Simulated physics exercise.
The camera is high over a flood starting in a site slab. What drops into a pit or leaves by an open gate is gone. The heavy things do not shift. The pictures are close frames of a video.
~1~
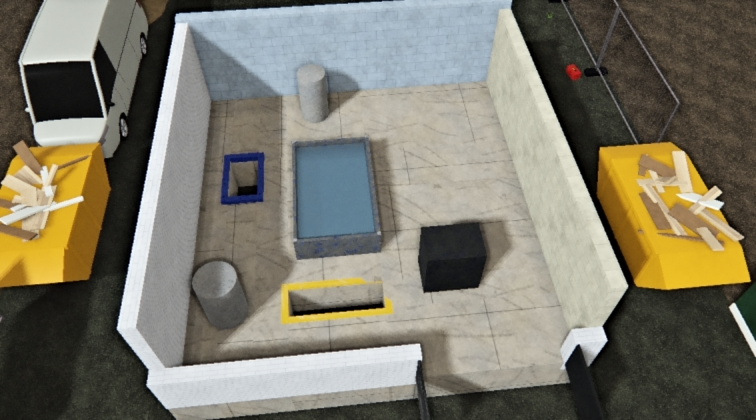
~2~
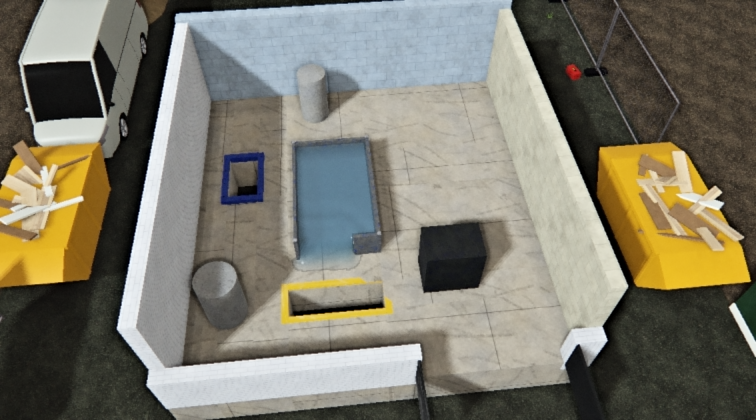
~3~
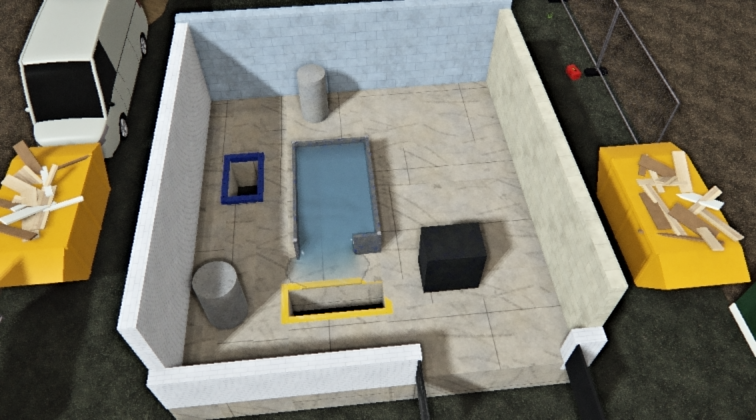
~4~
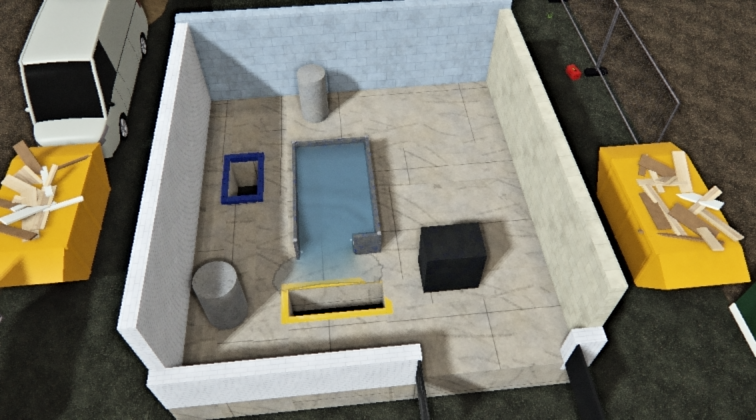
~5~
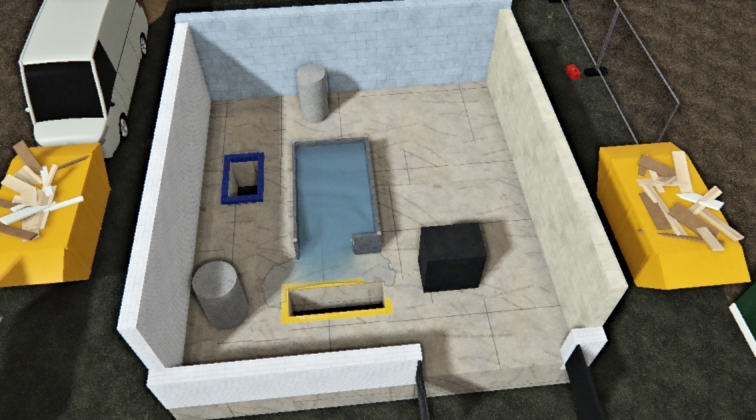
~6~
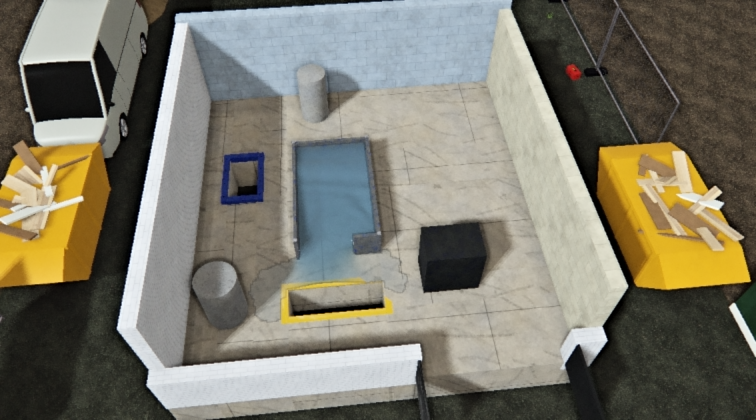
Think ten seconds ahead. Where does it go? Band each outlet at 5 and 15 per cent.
One by one: The gate takes not even 5 %; the yellow pit takes above 15 %; the blue pit takes not even 5 %.
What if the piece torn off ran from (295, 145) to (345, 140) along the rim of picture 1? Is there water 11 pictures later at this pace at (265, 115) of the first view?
At that place: Covered.
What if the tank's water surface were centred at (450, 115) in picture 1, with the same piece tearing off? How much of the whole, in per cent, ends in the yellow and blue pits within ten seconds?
In per cent: Yellow 20, blue 0.
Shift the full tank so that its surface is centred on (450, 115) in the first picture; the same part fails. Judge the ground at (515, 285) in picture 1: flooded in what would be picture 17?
Verdict: Wet.
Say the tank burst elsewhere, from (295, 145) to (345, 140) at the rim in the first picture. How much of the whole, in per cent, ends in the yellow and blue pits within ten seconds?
Roughly, in per cent: Yellow 4, blue 2.
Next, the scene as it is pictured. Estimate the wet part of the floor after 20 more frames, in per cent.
Near 10 in a hundred.
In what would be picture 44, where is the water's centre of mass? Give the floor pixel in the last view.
At about (313, 232).
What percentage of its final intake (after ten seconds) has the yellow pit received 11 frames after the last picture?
Roughly 45 per cent.
A moment on, water covers 5 % of the floor; the gate 0 %, the yellow pit 19 %, the blue pit 0 %.
Next, water covers 5 % of the floor; the gate 0 %, the yellow pit 33 %, the blue pit 0 %.
Then, water covers 10 % of the floor; the gate 0 %, the yellow pit 50 %, the blue pit 0 %.
Later, water covers 15 % of the floor; the gate 0 %, the yellow pit 65 %, the blue pit 0 %.
In the end, water covers 15 % of the floor; the gate 0 %, the yellow pit 77 %, the blue pit 0 %.
